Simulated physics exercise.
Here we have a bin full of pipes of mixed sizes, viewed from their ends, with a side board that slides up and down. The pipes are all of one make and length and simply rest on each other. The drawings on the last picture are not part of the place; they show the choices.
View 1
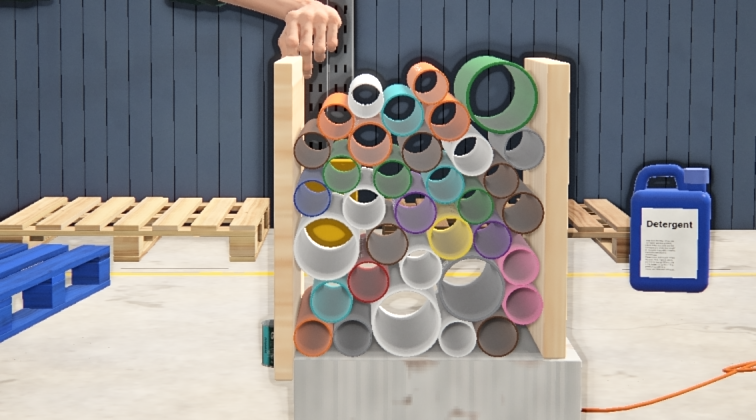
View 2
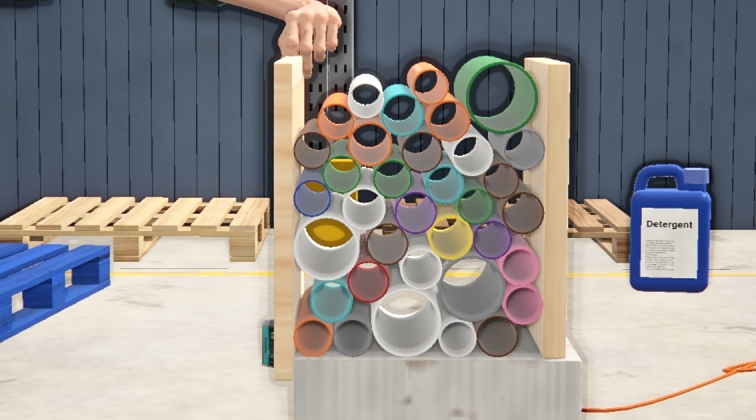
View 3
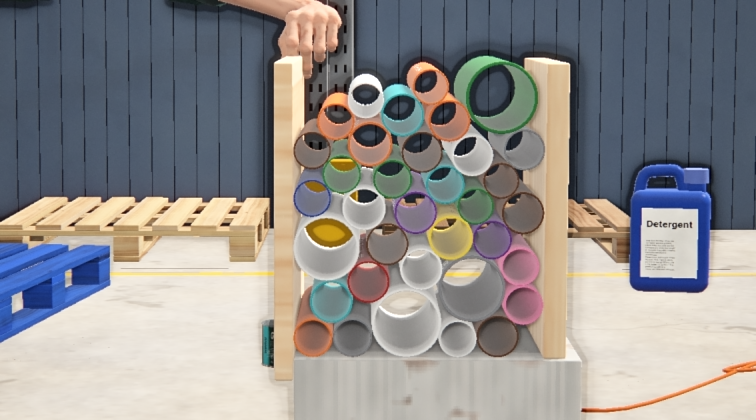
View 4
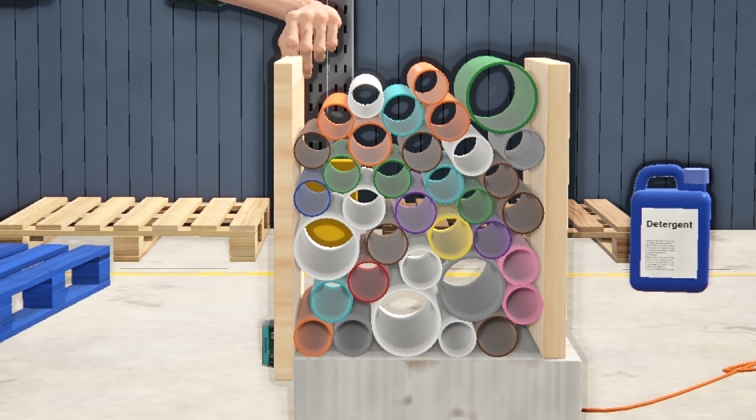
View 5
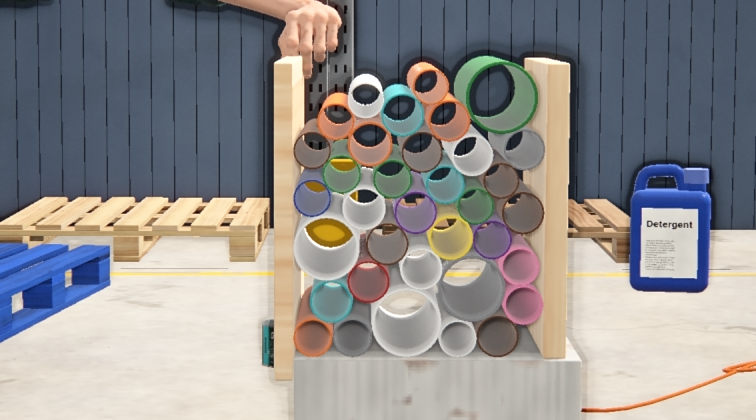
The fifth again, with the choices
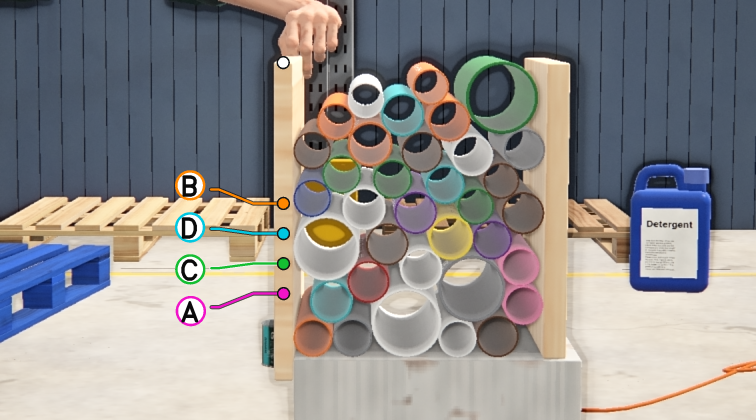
A hand resting at the top of a wooden side board stays still beside stacked, mixed-size colourful pipes seen end-on.
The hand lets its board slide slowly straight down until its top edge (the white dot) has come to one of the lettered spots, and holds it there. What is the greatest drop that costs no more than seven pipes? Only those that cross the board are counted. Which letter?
At most to B.
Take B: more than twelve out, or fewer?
Fewer than twelve.
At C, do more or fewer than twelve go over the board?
Fewer than twelve.
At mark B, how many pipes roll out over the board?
With B, three.
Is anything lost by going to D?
At D: Yes.
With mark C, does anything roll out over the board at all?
At C: Yes.
On the marked copy, A at (284, 293); B at (283, 204); C at (284, 264); D at (284, 234); the white dot at (283, 63).
Taking B. A third of the way, top of the board (293, 126).
Two thirds of the way, top of the board (293, 200).
When it is over, top of the board (293, 203), three out over the board.
As for the rest, A more than seven out over the board; C eight out over the board; D eight out over the board.
